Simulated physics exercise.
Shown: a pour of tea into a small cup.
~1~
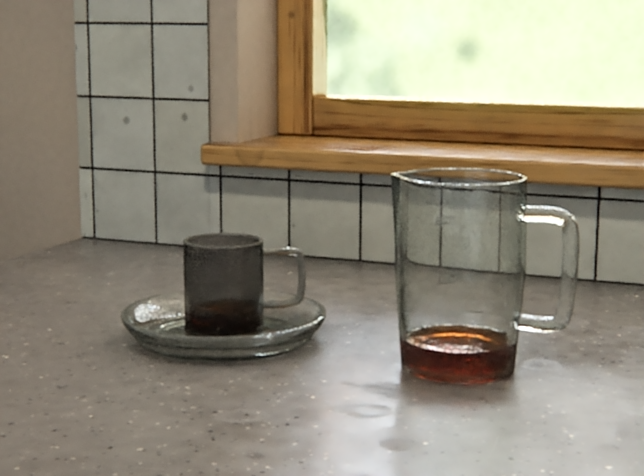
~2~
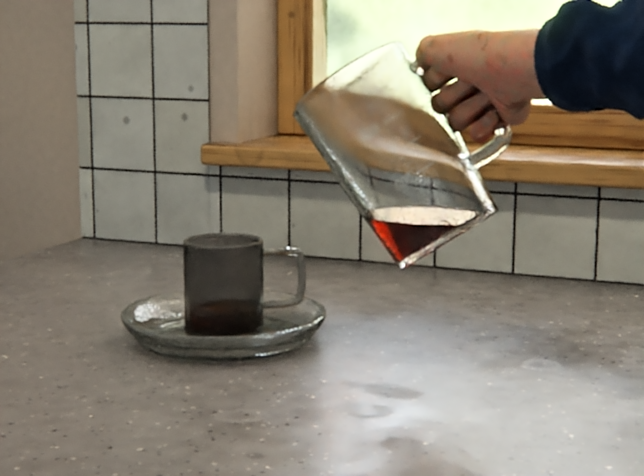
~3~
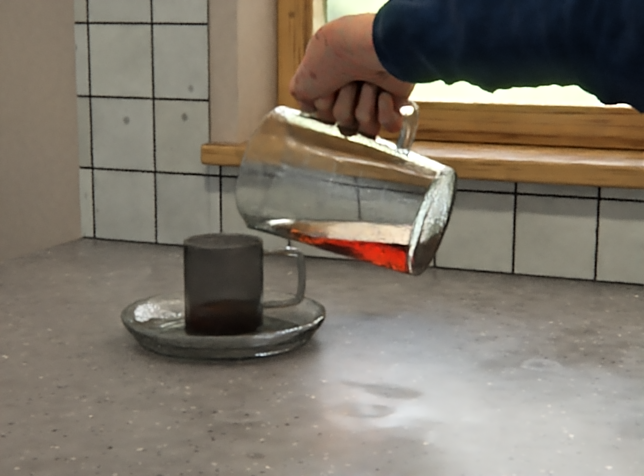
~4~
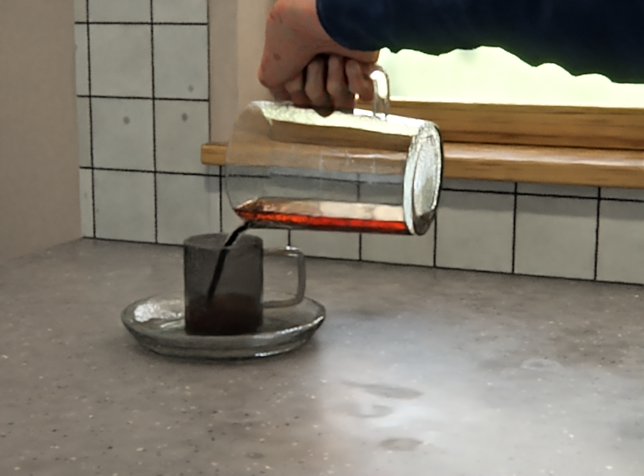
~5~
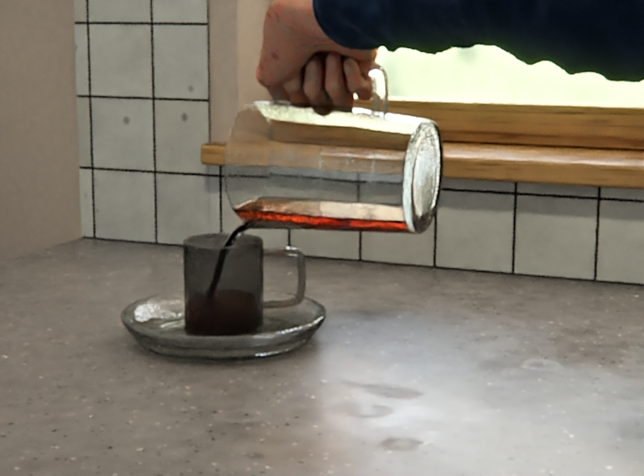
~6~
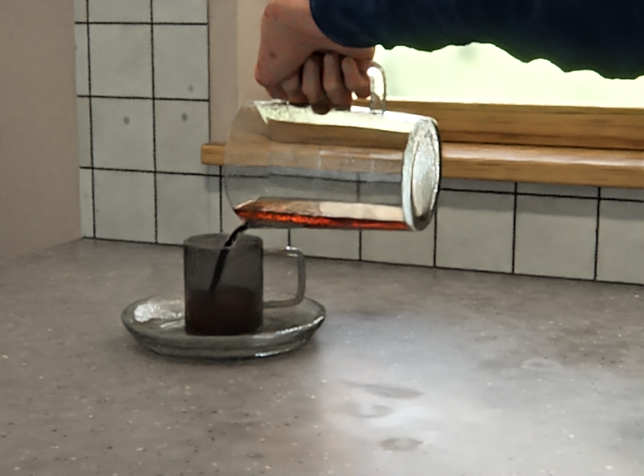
A hand lifts a glass jug, tilts it left, and pours tea into a small cup.
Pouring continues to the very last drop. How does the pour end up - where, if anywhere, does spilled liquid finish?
Nothing spills.
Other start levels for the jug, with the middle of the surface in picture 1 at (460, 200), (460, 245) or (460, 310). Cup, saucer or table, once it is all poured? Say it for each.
In turn: On to the top, over both, reaches the saucer.
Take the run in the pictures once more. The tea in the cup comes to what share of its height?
I'd put it at around 65 per cent.
Soon after, the cup is about half full; the saucer is dry.
Later, the cup is about two thirds full; the saucer is dry.
In the end, the cup is about two thirds full; the saucer is dry.
